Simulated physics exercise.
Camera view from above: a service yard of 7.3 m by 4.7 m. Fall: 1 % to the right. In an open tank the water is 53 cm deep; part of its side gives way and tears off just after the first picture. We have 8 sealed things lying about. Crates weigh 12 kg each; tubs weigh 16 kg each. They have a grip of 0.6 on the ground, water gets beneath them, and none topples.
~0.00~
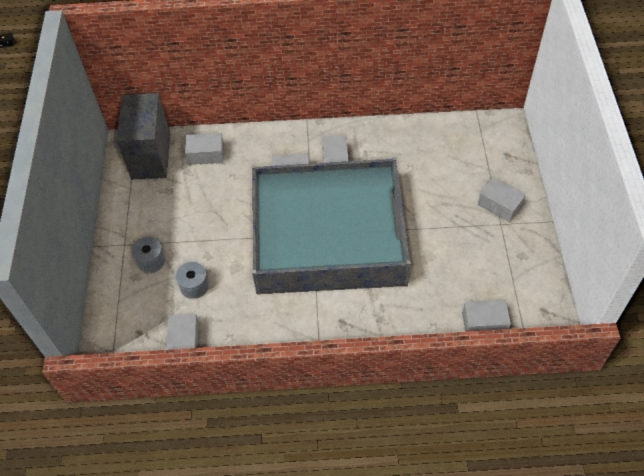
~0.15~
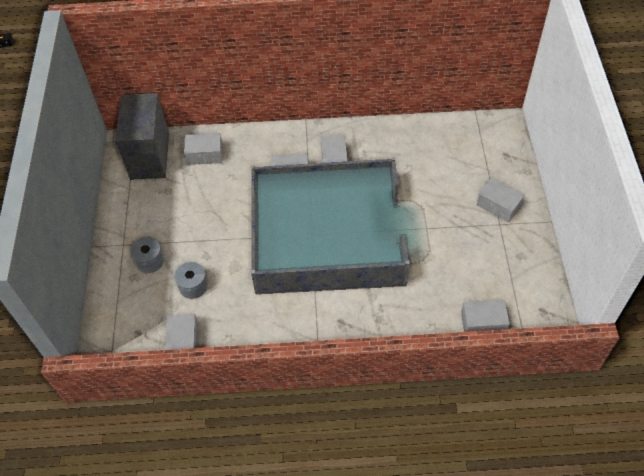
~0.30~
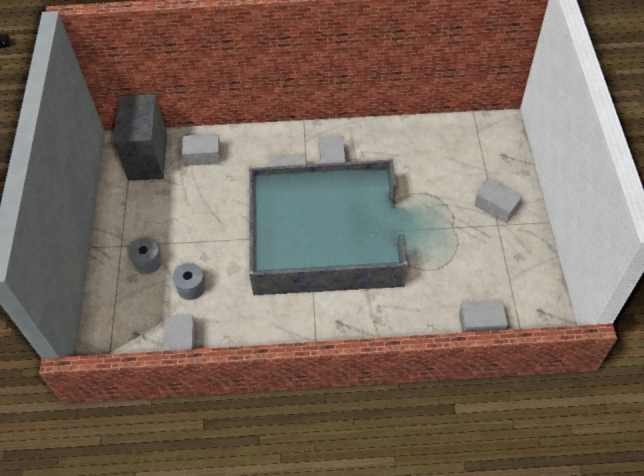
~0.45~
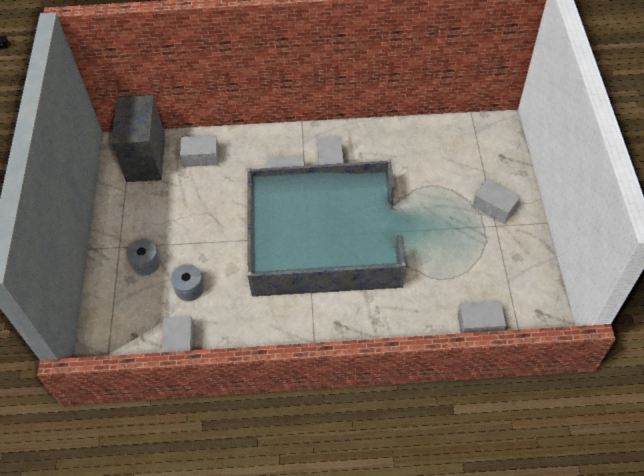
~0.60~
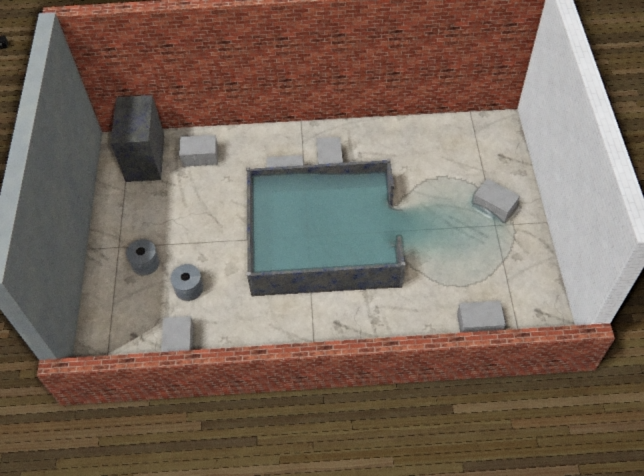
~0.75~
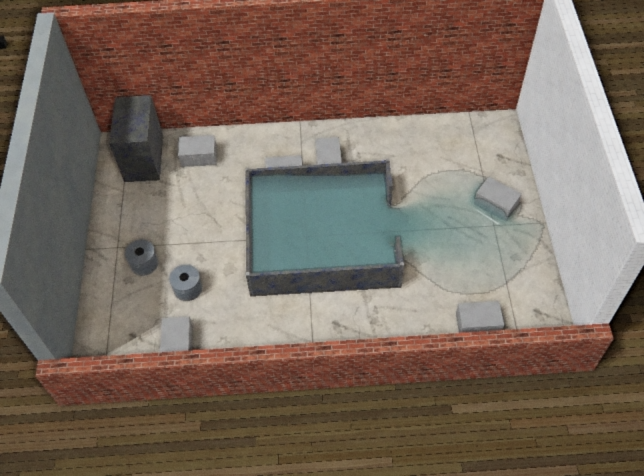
To begin with, a raised rectangular tank of blue-green water stands in a walled yard among scattered grey blocks and dark cylinders. Part of its right side gives way, and water pours through the gap onto the pale floor. The rounded sheet spreads rightward and surrounds a tilted block, which barely shifts.
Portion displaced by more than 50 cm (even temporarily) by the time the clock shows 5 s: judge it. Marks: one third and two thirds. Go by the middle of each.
I expect that share to be quite small, below a third.
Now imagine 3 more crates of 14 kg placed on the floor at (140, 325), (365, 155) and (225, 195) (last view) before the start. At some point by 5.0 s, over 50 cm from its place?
Going through them, I'd say falls short, falls short and finally falls short.
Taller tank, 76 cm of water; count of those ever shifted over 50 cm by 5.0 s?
Then 5.
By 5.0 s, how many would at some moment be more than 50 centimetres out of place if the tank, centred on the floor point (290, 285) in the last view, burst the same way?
So the tally would be 2.
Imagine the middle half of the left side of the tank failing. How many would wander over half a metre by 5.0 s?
In that case 4 of them.
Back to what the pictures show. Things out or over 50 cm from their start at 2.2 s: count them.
1.
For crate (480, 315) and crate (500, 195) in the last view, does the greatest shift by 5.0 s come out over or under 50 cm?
First one exceeds it, second one exceeds it.
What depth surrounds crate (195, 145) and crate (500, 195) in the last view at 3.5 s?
Around 0 cm and 12 cm.
After 1.1 s 1 of 8 are over 50 cm from their spots; 0 afloat.
After 2.2 s 1 of 8 are over 50 cm from their spots; 1 afloat.
After 3.5 s 2 of 8 are over 50 cm from their spots; 1 afloat.
After 5.0 s 2 of 8 are over 50 cm from their spots, and 2 have been at some point; 2 afloat.
